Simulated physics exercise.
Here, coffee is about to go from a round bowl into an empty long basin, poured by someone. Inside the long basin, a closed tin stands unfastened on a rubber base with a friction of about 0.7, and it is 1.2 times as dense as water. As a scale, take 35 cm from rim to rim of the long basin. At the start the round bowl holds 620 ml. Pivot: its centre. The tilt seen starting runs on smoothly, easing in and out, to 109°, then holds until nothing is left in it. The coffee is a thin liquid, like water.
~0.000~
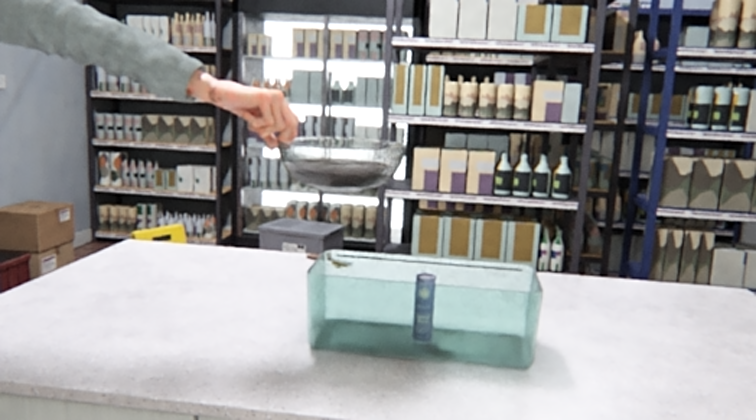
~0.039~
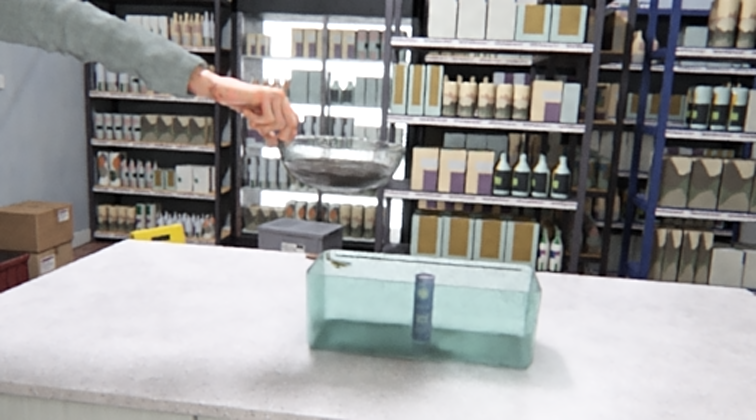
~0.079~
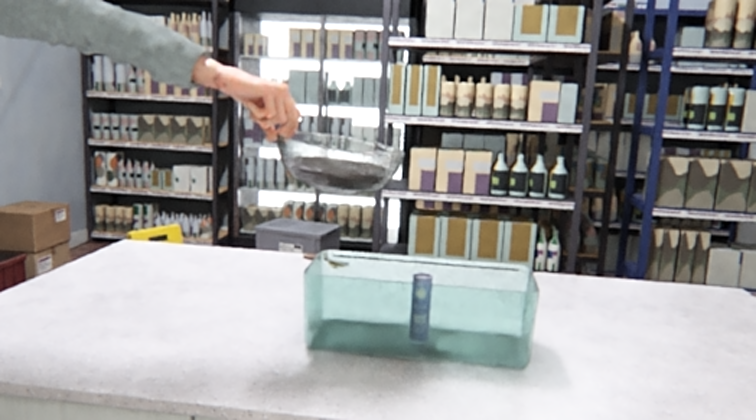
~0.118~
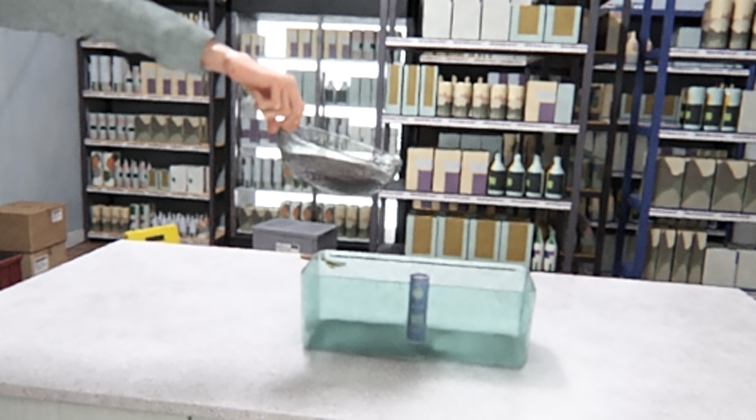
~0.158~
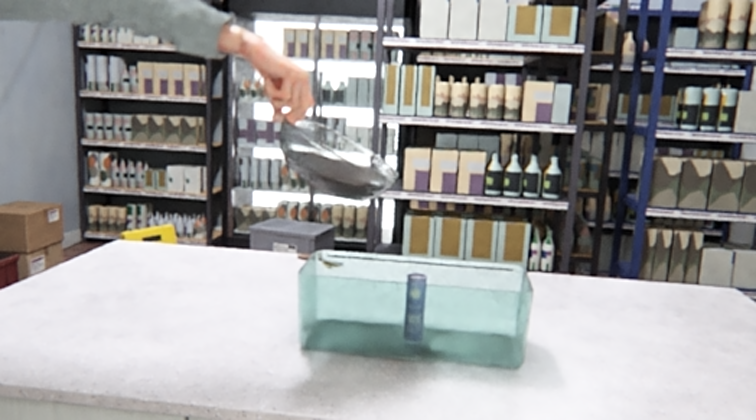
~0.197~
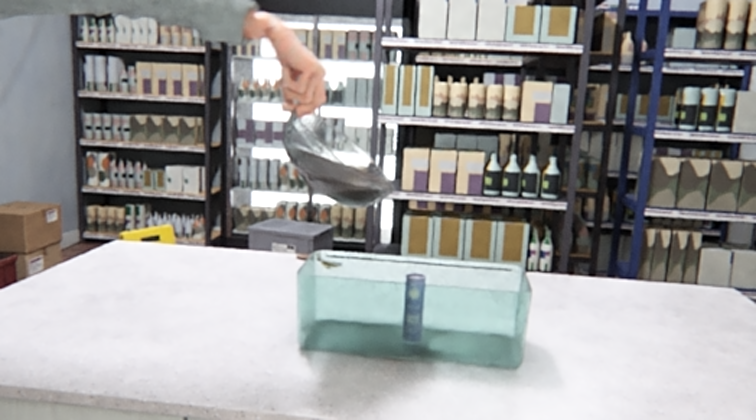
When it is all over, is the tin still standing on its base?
It pitches over.
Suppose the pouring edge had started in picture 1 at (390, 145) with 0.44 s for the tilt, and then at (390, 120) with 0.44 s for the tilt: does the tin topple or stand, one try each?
Try 1: Tipped over; try 2: Tipped over.
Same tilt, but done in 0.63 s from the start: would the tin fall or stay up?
Then it holds its balance.
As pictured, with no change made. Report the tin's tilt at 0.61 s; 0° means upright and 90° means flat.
Roughly 10°.
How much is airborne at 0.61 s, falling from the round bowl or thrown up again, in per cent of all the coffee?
It comes to some 4 percent of the total.
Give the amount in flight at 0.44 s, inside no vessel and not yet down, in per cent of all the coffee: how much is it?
36 %.
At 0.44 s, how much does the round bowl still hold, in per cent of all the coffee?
Near 1 in a hundred.
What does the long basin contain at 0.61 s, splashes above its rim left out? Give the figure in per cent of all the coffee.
96 per cent, give or take a little.
After 0.44 s the tilt is 106° and 1 per cent is still to pour; the tin stands where it began.
After 0.61 s the tilt is 109° and 0 per cent is still to pour; the tin leans 10°.
After 0.79 s the tilt is 109° and 0 per cent is still to pour; the tin leans 34°.
After 0.99 s the tilt is 109° and 0 per cent is still to pour; the tin lies on its side.
In the end the tin lies on its side.
